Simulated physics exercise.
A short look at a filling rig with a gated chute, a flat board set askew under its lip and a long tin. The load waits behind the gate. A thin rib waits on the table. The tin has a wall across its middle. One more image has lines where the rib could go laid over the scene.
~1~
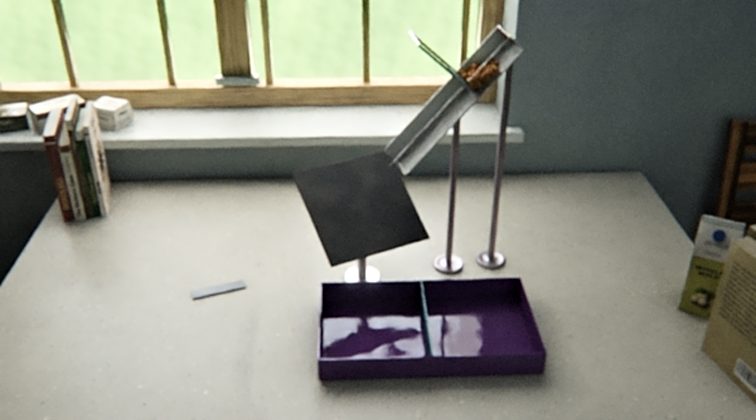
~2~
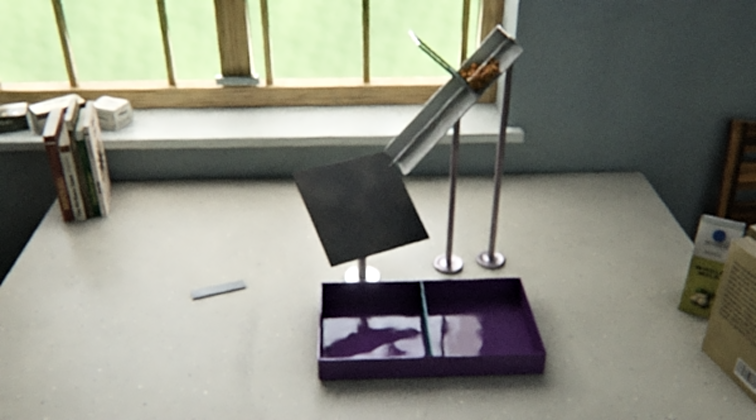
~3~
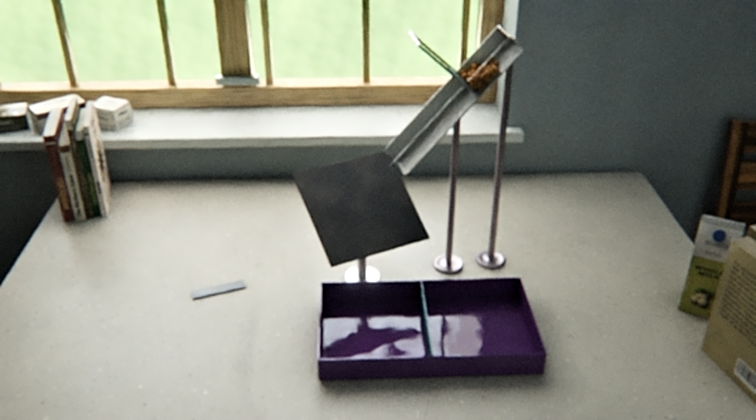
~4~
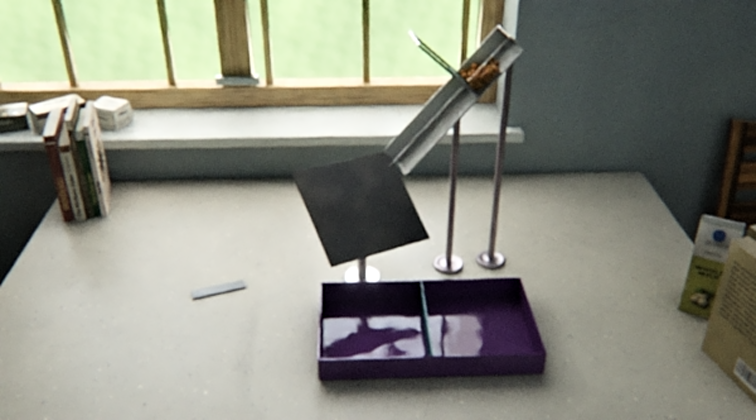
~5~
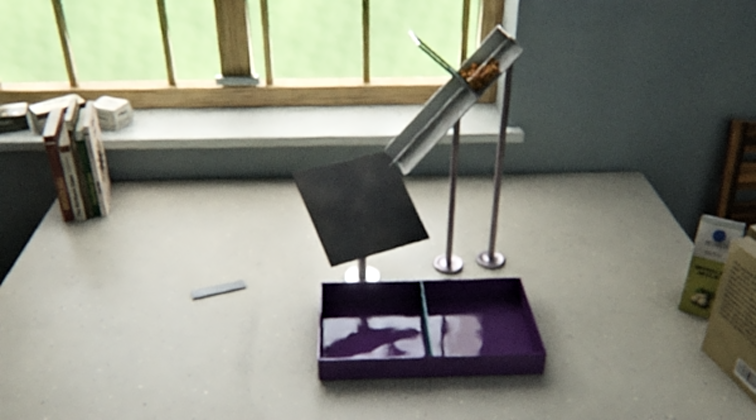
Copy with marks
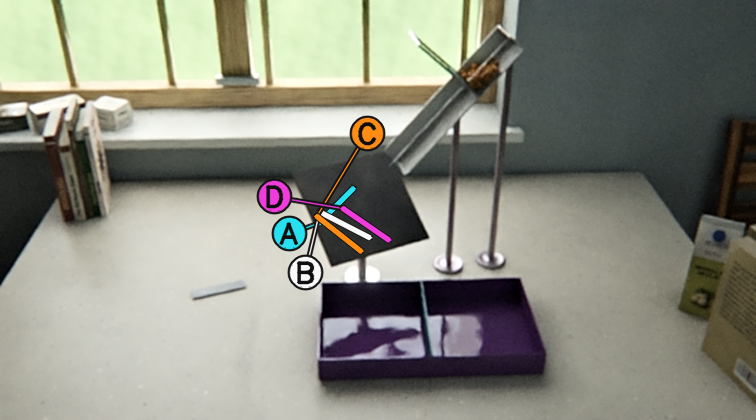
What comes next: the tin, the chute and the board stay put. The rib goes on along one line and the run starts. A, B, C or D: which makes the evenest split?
I would pick line D.
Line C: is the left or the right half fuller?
More lands on the left.
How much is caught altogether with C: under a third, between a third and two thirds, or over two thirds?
Line C gives over two thirds.
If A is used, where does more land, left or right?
More lands on the left.
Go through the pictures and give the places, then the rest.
Load behind the gate near (479, 75), roasted chickpeas; lip of the chute near (401, 169), sloping steeply, in the first frame.
Middle of the board near (361, 205), tilted fairly steeply; middle of its low edge near (382, 252); of its high edge near (341, 161), in the second frame.
Front corners of the tin near (318, 359) and (546, 353); front end of its middle wall near (433, 356); gate still shut near (455, 74), in the third frame.
Middle of the load near (479, 75); lip near (401, 169), in the fourth frame.
Middle of the load near (479, 75); lip near (401, 169), in the fifth frame.
On the marked copy, line A from (353, 188) to (319, 222); line B from (319, 211) to (369, 237); line C from (316, 216) to (360, 251); line D from (343, 208) to (388, 239).
With A, of what is caught, all but a few in the left half, only a few in the right.
With B, of what is caught, all but a few in the left half, a small share in the right.
With C, of what is caught, all but a few in the left half, only a few in the right.
With D, of what is caught, close to a third in the left half, close to two thirds in the right.
